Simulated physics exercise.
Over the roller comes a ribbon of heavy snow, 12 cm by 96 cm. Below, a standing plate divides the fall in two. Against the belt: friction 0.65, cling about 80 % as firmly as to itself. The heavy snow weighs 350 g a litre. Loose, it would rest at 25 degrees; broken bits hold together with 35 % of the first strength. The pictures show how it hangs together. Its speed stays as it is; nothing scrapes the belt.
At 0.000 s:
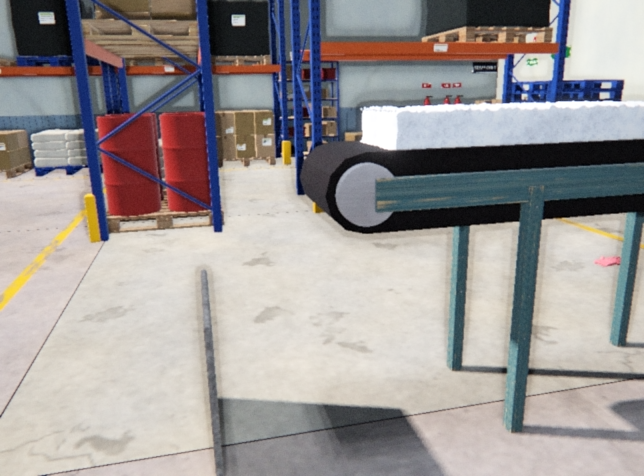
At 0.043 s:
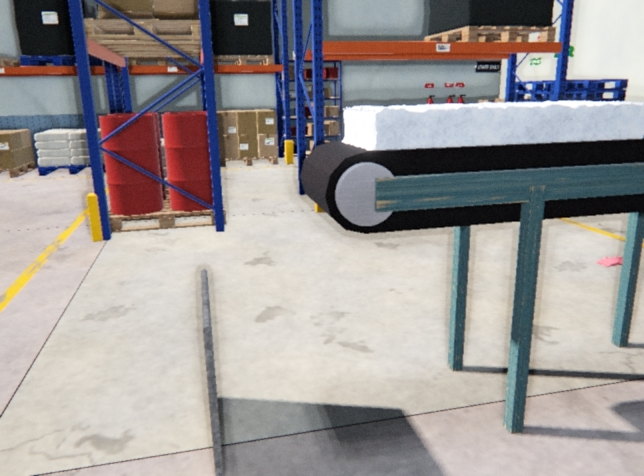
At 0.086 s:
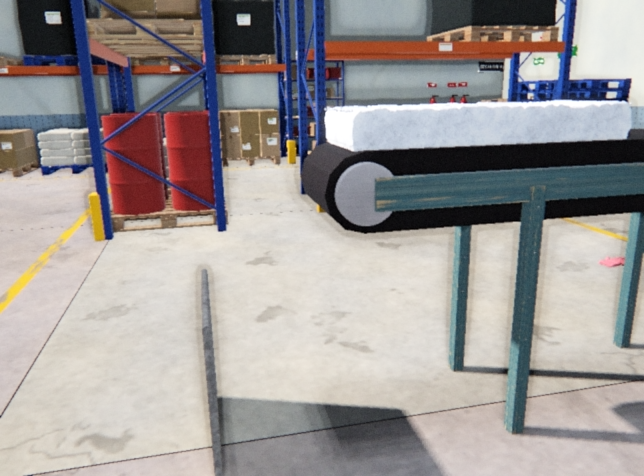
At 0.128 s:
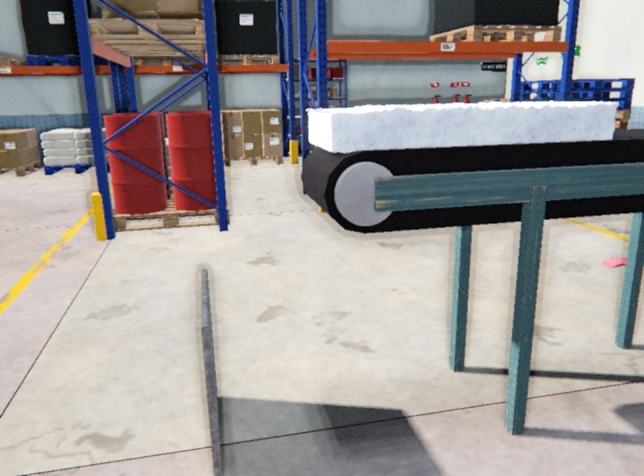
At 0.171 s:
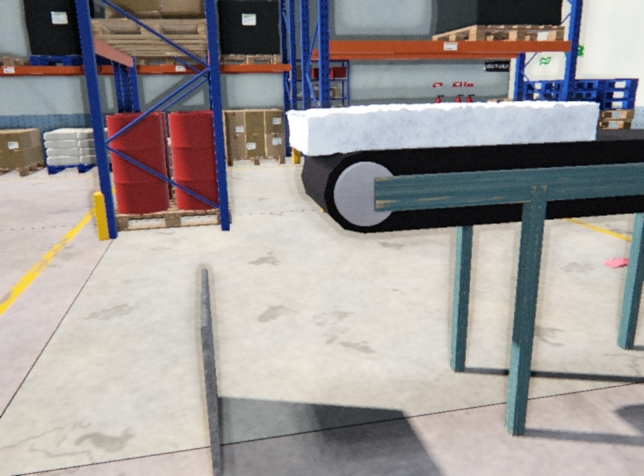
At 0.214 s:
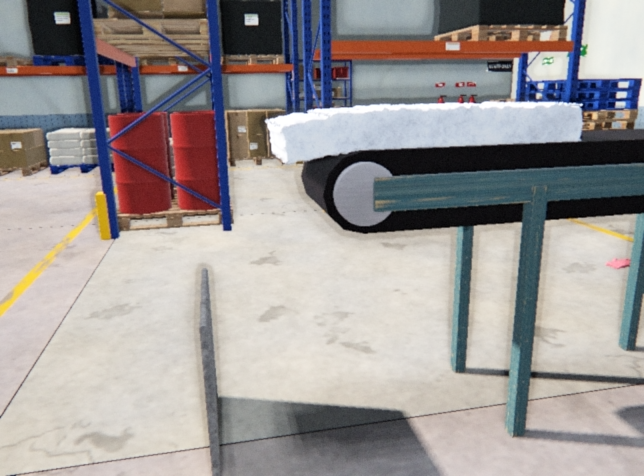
A long white block of snow rides left along a dark conveyor belt in a warehouse, toward the rounded end above an upright plate. Its front edge passes over the roller in one piece, then juts farther out into open air, where it droops slightly and begins cracking.
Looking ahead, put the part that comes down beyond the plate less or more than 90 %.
Expect more than 90 %.
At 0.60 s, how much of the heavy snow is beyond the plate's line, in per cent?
Some 35 per cent.
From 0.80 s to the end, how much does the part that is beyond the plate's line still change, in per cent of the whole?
About 30 %.
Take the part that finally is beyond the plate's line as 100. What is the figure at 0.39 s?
About 0 %.
After 0.39 s, 2 % is beyond the plate's line.
After 0.60 s, 36 % is beyond the plate's line.
After 0.80 s, 71 % is beyond the plate's line.
After 1.01 s, 100 % is beyond the plate's line.
After 2.14 s, at the end, 100 % is beyond the plate's line.
